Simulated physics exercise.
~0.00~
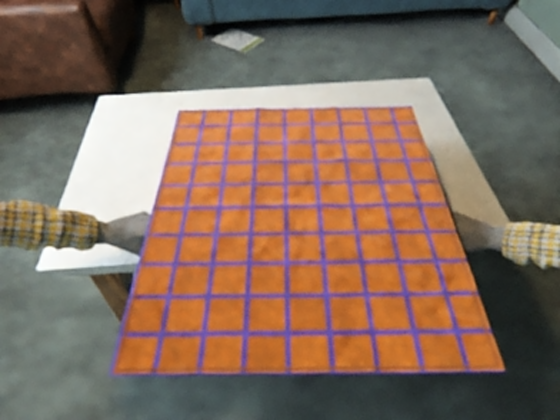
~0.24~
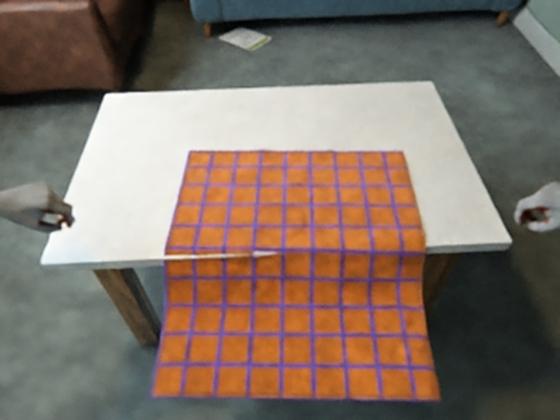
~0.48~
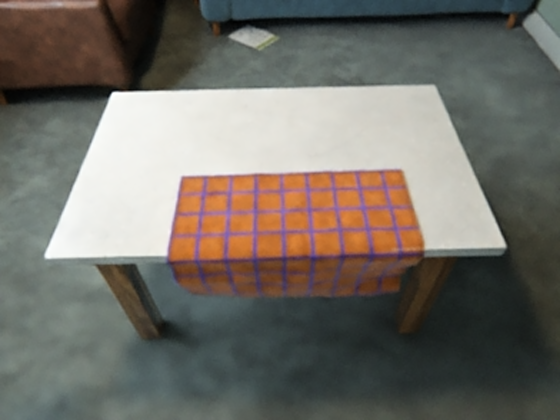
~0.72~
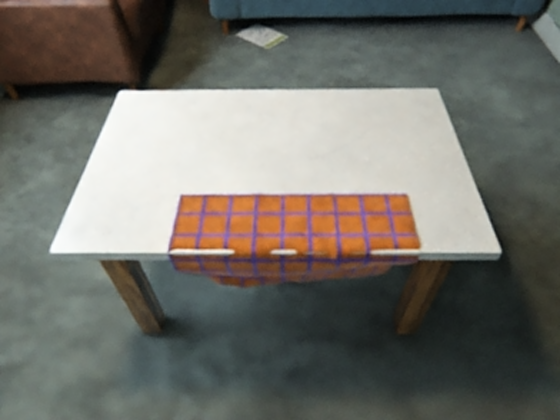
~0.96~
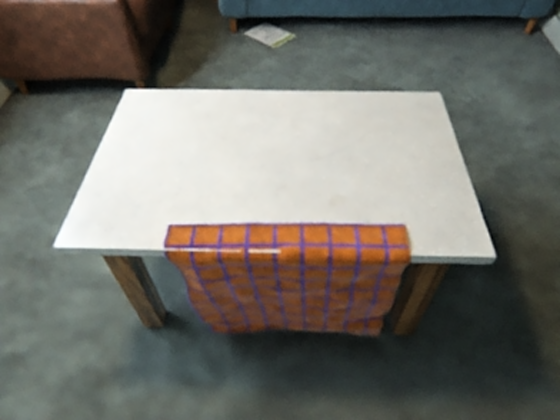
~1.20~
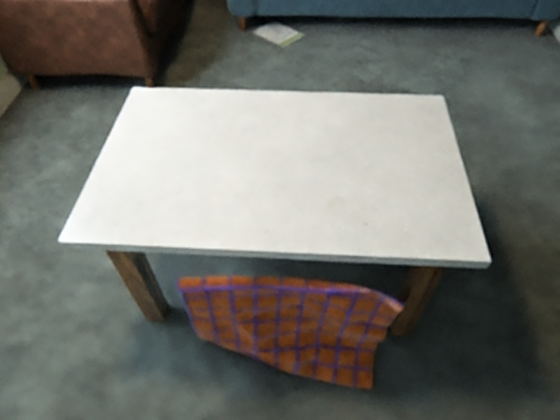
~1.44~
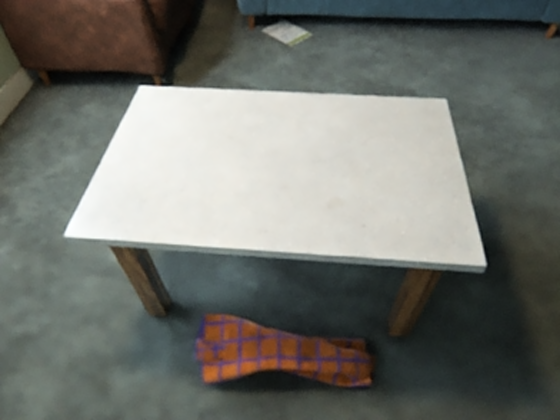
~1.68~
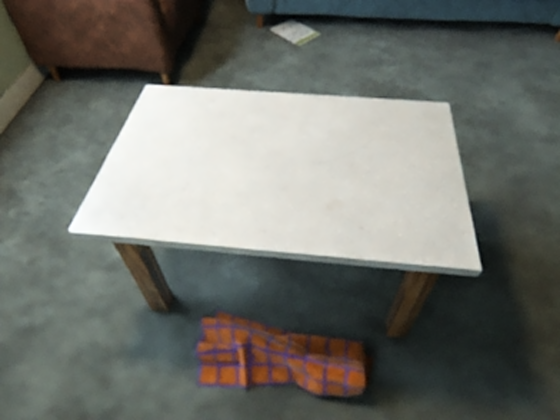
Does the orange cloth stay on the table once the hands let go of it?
No, it slides forward over the front edge and drops off, ending in a crumpled heap on the carpet.
